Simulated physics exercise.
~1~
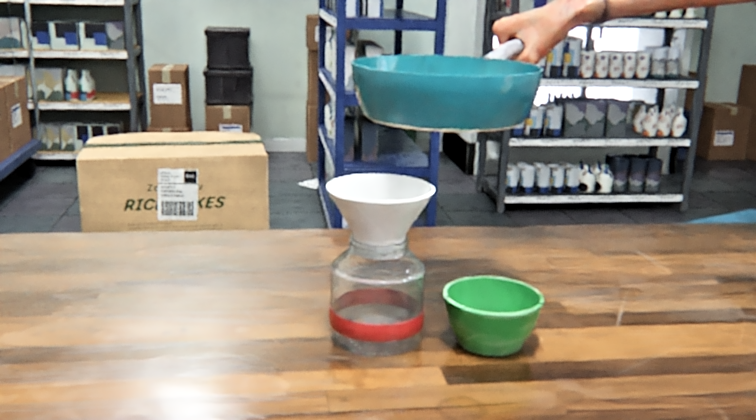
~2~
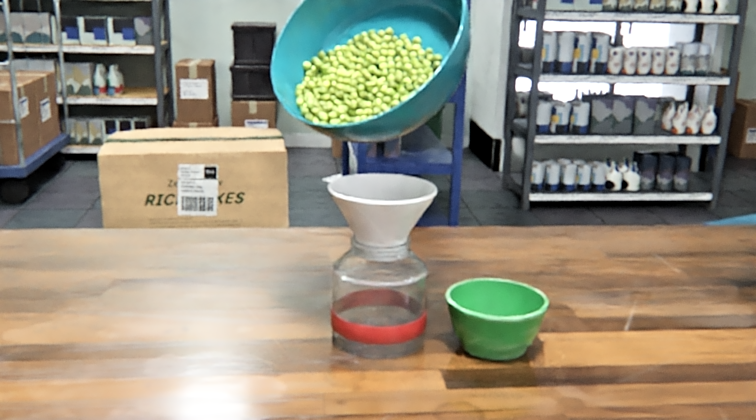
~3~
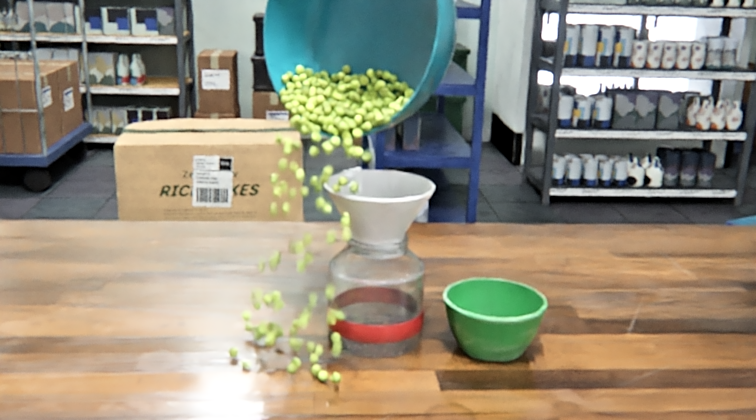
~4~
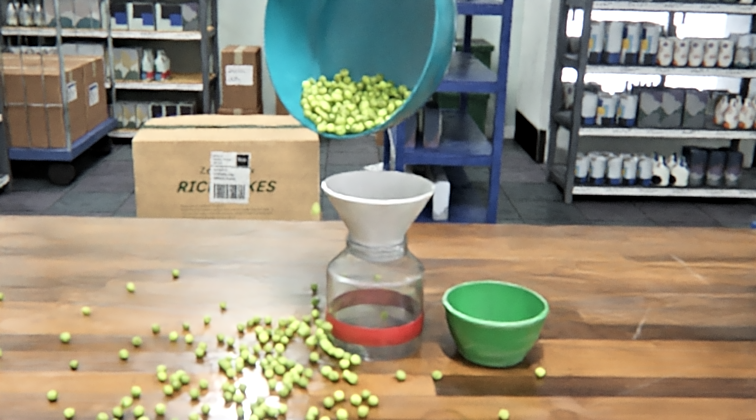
A teal pan full of green peas is held by a hand over a wooden table, seen from the front in a storeroom with shelves and a cardboard box behind. Below it stand a clear jar with a red band, topped by a pale funnel, and a green bowl to the right. The pan moves left and tips, showing the peas. As it tilts further, peas spill past the funnel's left side and bounce on the table. Finally the pan rests on its side, still holding roughly half, with the rest scattered across the tabletop and the jar and bowl empty.
